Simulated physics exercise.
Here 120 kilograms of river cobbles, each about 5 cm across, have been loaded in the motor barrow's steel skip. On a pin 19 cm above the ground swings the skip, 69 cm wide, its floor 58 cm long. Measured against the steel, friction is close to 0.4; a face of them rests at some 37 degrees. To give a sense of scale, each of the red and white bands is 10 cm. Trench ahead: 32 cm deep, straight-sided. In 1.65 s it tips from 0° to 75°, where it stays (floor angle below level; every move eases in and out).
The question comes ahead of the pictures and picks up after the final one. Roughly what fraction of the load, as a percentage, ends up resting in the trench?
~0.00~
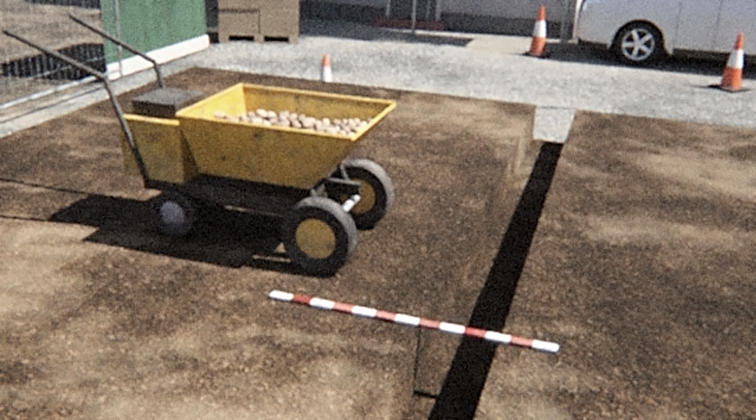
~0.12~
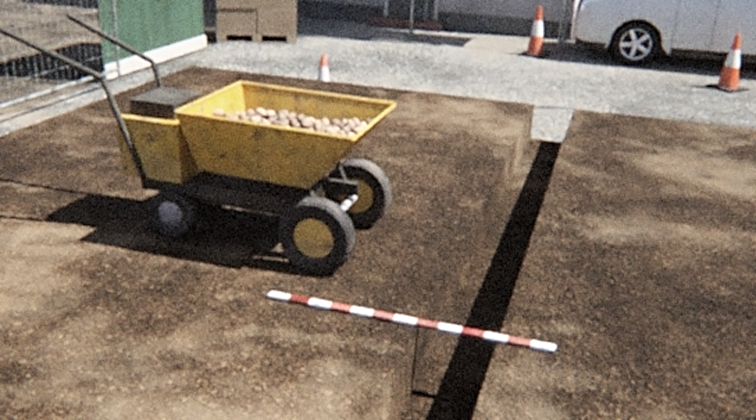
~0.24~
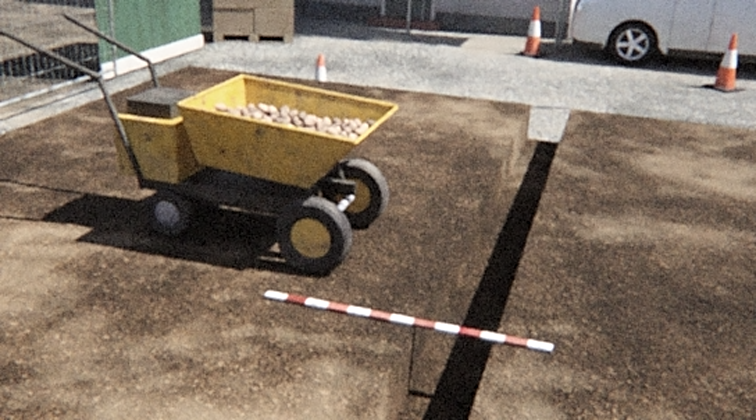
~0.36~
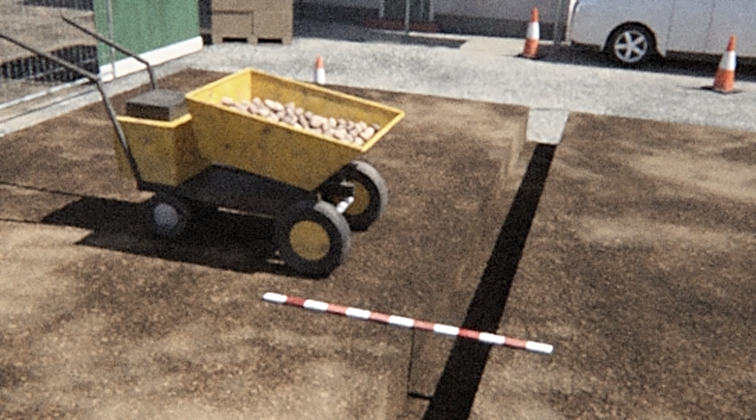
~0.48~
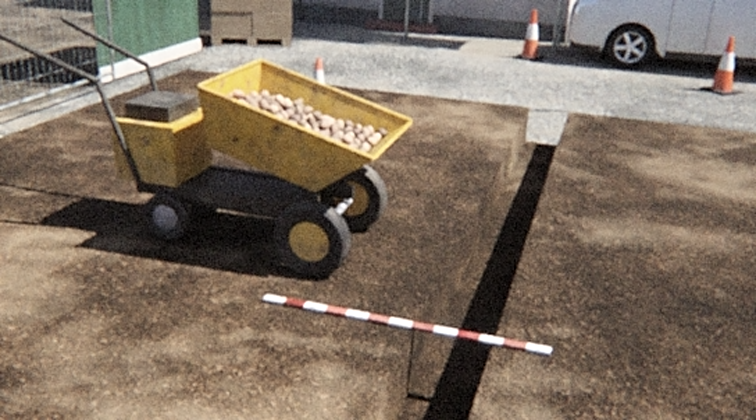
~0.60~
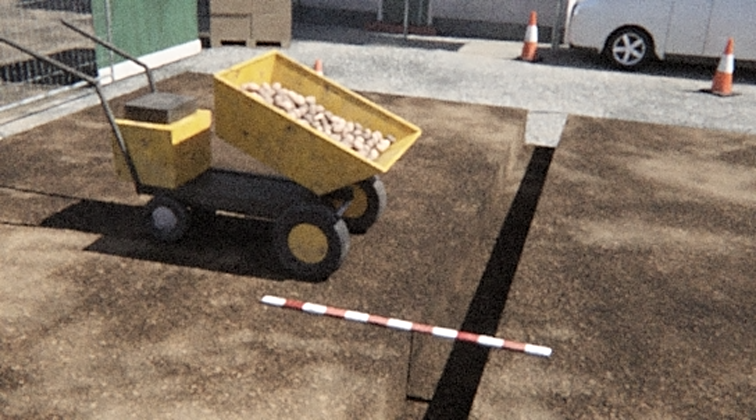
Roughly 100 per cent of the load.
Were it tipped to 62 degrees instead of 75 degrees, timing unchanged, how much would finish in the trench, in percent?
Then roughly 85 percent.
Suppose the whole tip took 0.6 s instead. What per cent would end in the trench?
About 80%.
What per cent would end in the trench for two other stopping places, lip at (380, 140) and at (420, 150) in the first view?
Roughly 85 percent for the first, and 35 percent for the second.
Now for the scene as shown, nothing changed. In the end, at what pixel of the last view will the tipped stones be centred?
Roughly at pixel (477, 314).
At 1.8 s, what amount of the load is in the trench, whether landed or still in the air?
By that point it's something like 60 in a hundred.
After 1.2 s the floor is at 63°; 99 % in the skip; the foremost stones are at (439, 225).
After 1.8 s the floor is at 75°; 40 % in the skip, 60 % in the trench; the foremost stones are at (505, 310).
After 2.1 s the floor is at 75°; 11 % in the skip, 1 % short of the trench, 88 % in the trench; the foremost stones are at (509, 300).
After 4.1 s the floor is at 75°; 0 % in the skip, 100 % in the trench; the foremost stones are at (505, 305).
